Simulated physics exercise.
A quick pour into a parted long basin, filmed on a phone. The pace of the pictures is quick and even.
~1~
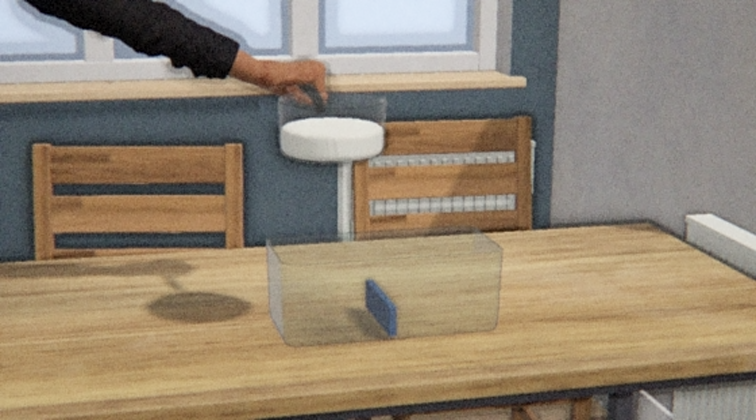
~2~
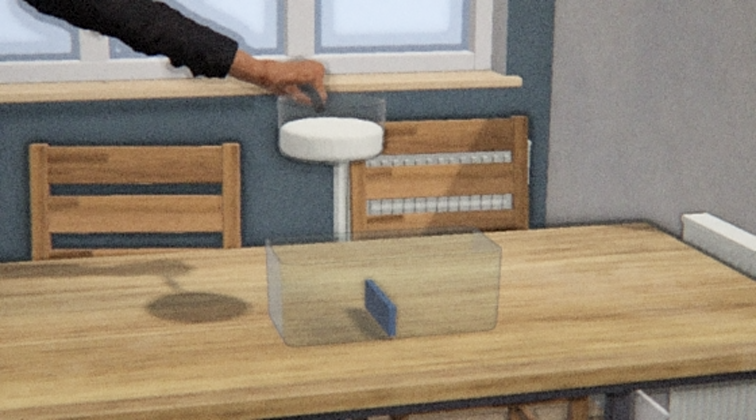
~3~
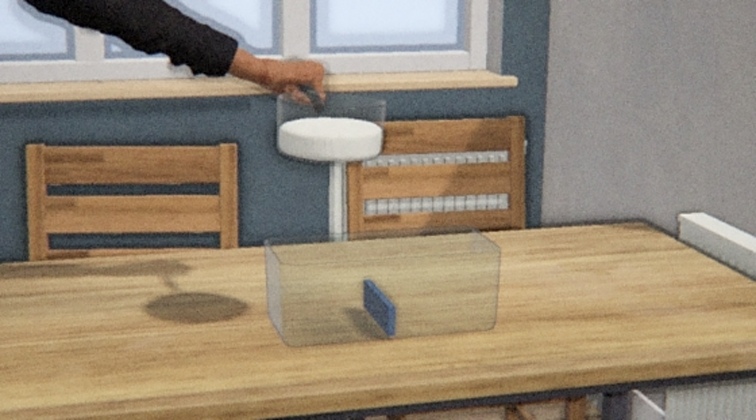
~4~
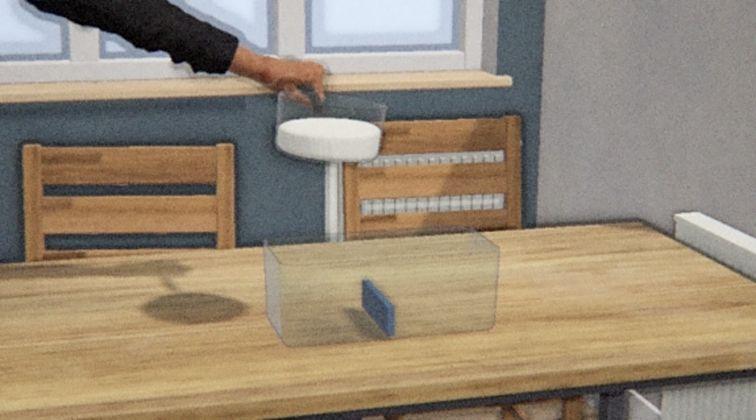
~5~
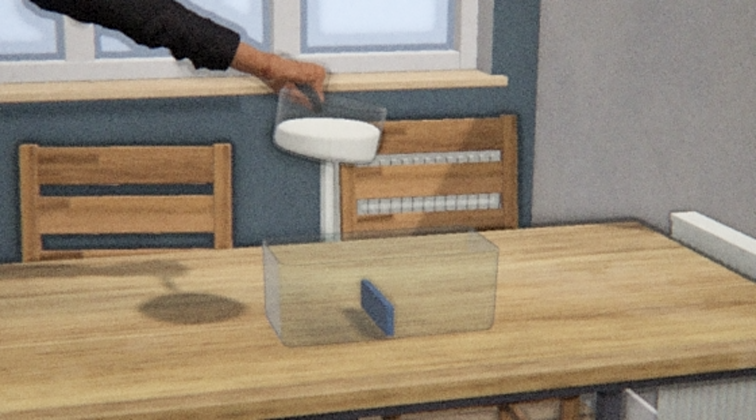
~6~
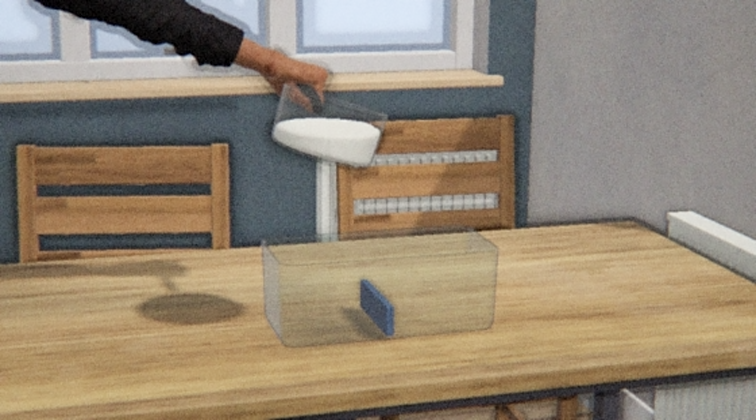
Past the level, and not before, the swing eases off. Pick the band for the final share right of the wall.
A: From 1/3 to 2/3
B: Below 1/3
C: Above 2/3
(C) Above 2/3.
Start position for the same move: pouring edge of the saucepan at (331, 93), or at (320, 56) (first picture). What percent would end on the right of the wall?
In order, roughly 20 percent and 15 percent.
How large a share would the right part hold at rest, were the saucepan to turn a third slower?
It comes to near 95 per cent.
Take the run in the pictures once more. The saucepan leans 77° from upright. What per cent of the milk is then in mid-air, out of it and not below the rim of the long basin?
Roughly 40 percent.
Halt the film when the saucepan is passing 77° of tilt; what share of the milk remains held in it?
Near 55 in a hundred still remains.
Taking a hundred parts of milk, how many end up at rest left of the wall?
Roughly 5 %.
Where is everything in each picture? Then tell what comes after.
In the first frame, tilt 0°; pouring edge (383, 99); surface from (282, 128) to (380, 125); the long basin's rim runs from (274, 253) to (488, 239); the wall's top is at (381, 294).
In the second frame, tilt 1°; pouring edge (383, 100); surface from (281, 128) to (379, 125).
In the third frame, tilt 3°; pouring edge (383, 102); surface from (280, 129) to (378, 125).
In the fourth frame, tilt 6°; pouring edge (383, 105); surface from (279, 129) to (377, 126).
In the fifth frame, tilt 11°; pouring edge (383, 109); surface from (277, 128) to (377, 126).
In the sixth frame, tilt 17°; pouring edge (384, 115); surface from (276, 127) to (376, 127).
A moment on, the saucepan is tipped on its side and 57 per cent is still to pour, 0 is left of the wall and 4 right of it.
Next, the saucepan is tipped right over and 10 per cent is still to pour, 3 is left of the wall and 70 right of it.
Then the saucepan is tipped right over and 0 per cent is still to pour, 6 is left of the wall and 92 right of it.
Later the saucepan is tipped right over and 0 per cent is still to pour, 6 is left of the wall and 93 right of it.
In the end 6 per cent lies left of the wall, 93 right of it and 1 outside.
